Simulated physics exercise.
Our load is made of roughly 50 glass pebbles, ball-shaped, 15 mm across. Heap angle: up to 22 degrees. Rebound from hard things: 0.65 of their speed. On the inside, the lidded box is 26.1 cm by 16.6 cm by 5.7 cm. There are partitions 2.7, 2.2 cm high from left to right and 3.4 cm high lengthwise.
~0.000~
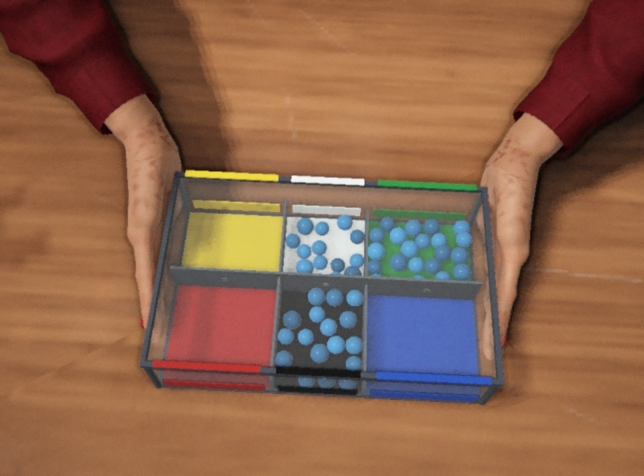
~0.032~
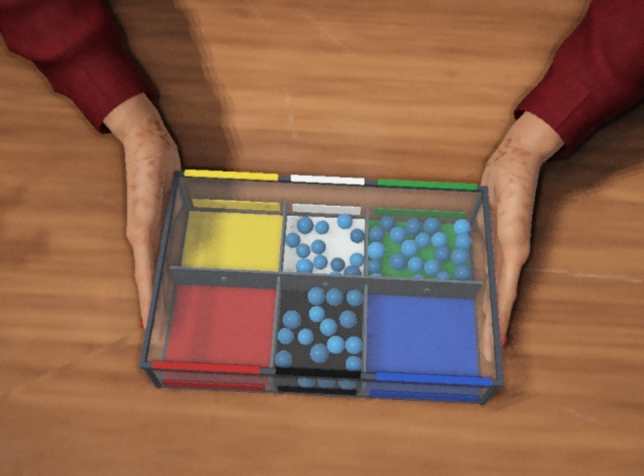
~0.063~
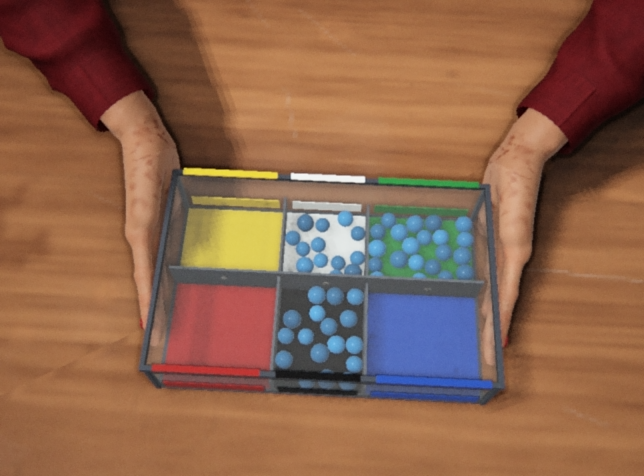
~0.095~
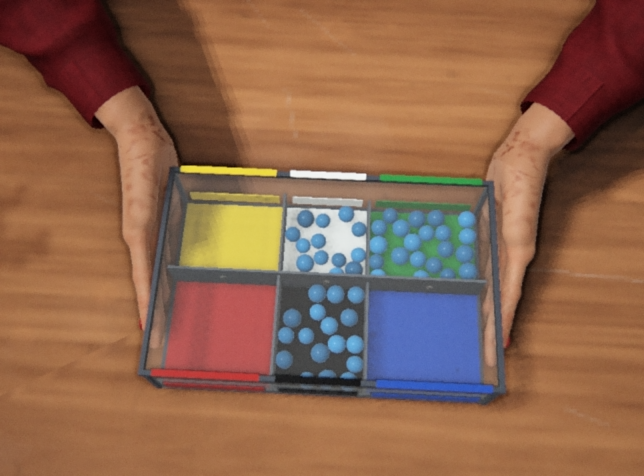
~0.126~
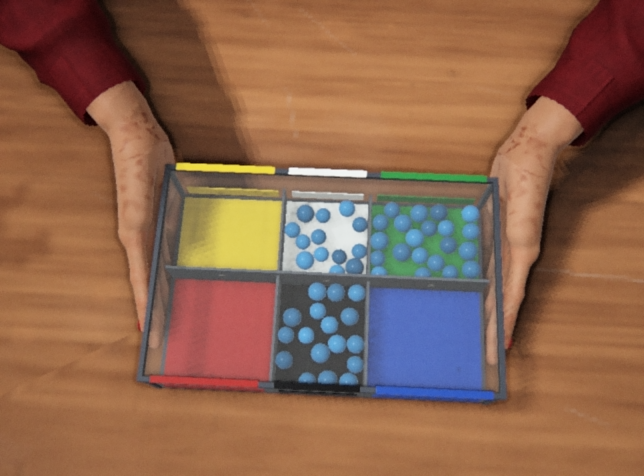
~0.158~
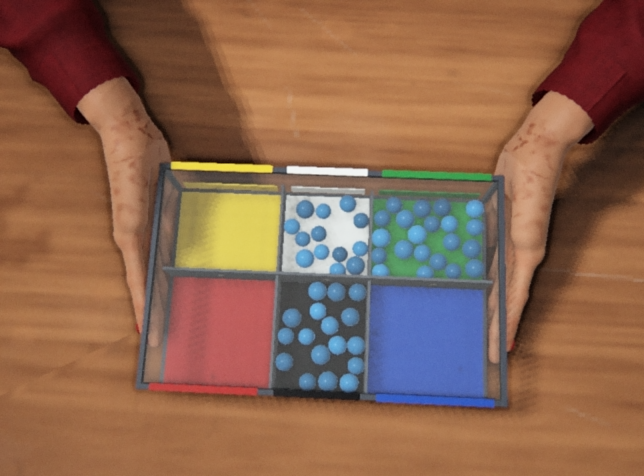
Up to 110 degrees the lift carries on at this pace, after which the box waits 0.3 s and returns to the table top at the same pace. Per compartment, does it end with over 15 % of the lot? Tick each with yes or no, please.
Red - yes; blue - yes; green - no; yellow - no; white - no; black - yes.
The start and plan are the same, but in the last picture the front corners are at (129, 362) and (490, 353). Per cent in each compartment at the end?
Each compartment ends with, in per cent, red 50, blue 0, green 0, yellow 50, white 0 and black 0.
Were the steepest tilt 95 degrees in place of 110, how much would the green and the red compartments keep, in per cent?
Then green would end with 0 per cent and red with 20 per cent.
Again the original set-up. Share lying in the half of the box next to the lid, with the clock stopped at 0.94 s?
Share: Approx. 90 %.
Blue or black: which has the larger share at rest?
The larger amount is in the black one.
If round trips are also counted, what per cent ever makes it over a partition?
Something like 90 per cent of the pieces.
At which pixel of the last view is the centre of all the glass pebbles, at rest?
Once everything settles, the centre is around (316, 361).
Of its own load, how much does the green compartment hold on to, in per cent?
I'd estimate about 0 %.
After 0.94 s, tilt 110 degrees; red 10 %, blue 30 %, green 5 %, white 5 %, black 50 %.
After 1.46 s, tilt 61 degrees; red 30 %, blue 30 %, black 40 %.
Then, at 2.05 s, tilt 0 degrees; red 35 %, blue 25 %, black 40 %.
At rest (3.0 s), red 35 %, blue 30 %, green 0 %, yellow 0 %, white 0 %, black 40 %.
